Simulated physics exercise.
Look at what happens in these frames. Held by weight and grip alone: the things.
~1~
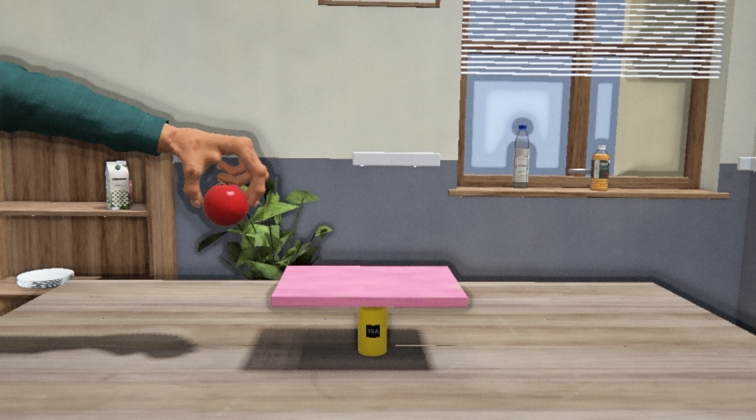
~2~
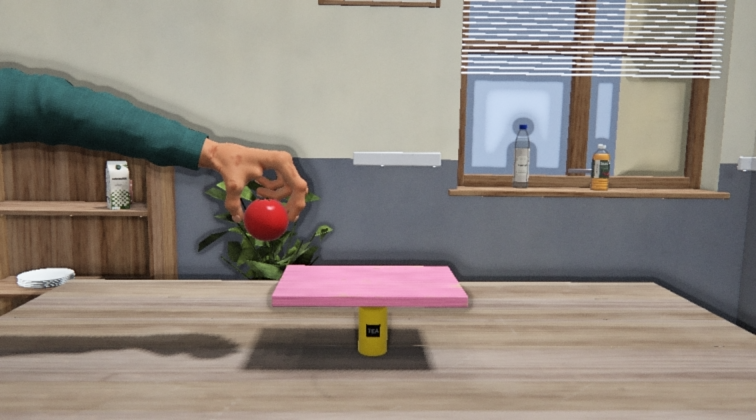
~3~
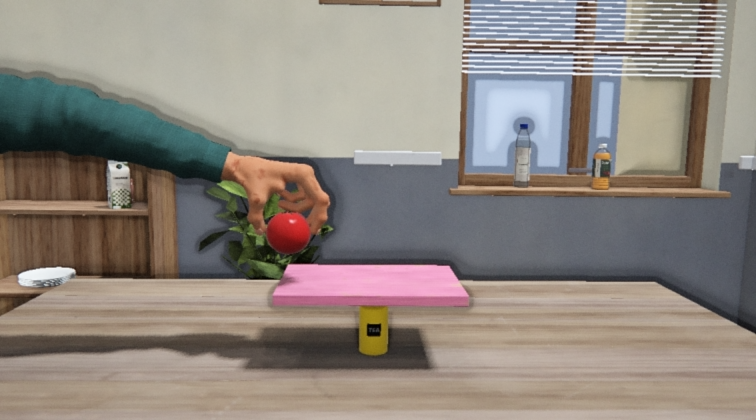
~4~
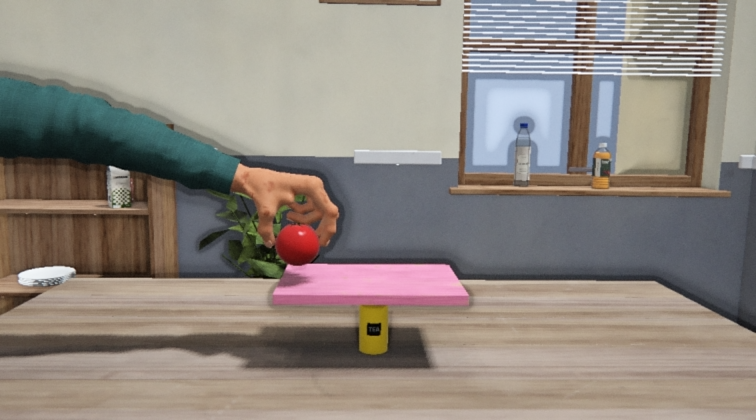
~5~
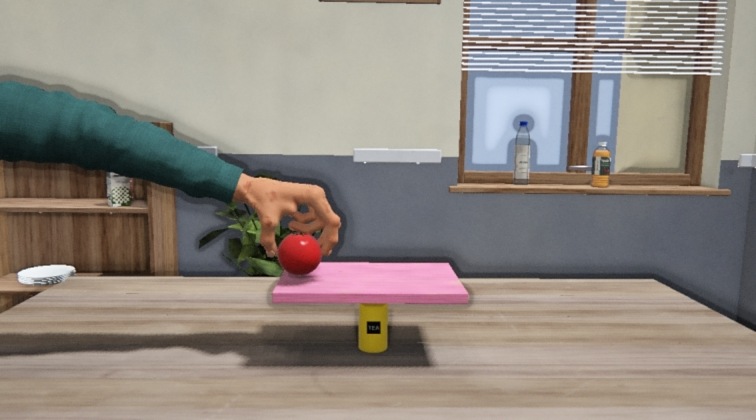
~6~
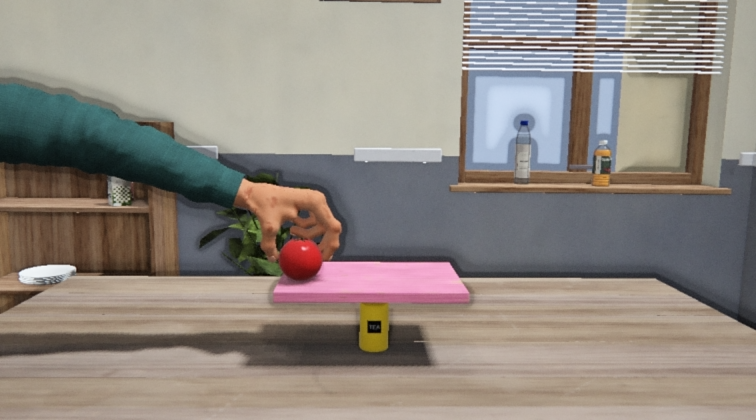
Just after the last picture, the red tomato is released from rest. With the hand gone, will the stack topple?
The stack is too shaky.
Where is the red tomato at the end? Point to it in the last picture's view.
About (265, 336).
Then, 0.40 s later than the last frame, red tomato now fallen; pink board tilted by 48°.
Then, 0.60 s later than the last frame, pink board tilted by 41°; yellow shaker tilted by 23°.
Then, 0.70 s later than the last frame, pink board now fallen; yellow shaker on its side.
Then, 0.90 s later than the last frame, yellow shaker on its side.
When it is over, fallen, pink board and red tomato; lying over in the stack, yellow shaker. End places, in pixels of the last picture, red tomato near (266, 336). The stack comes apart.
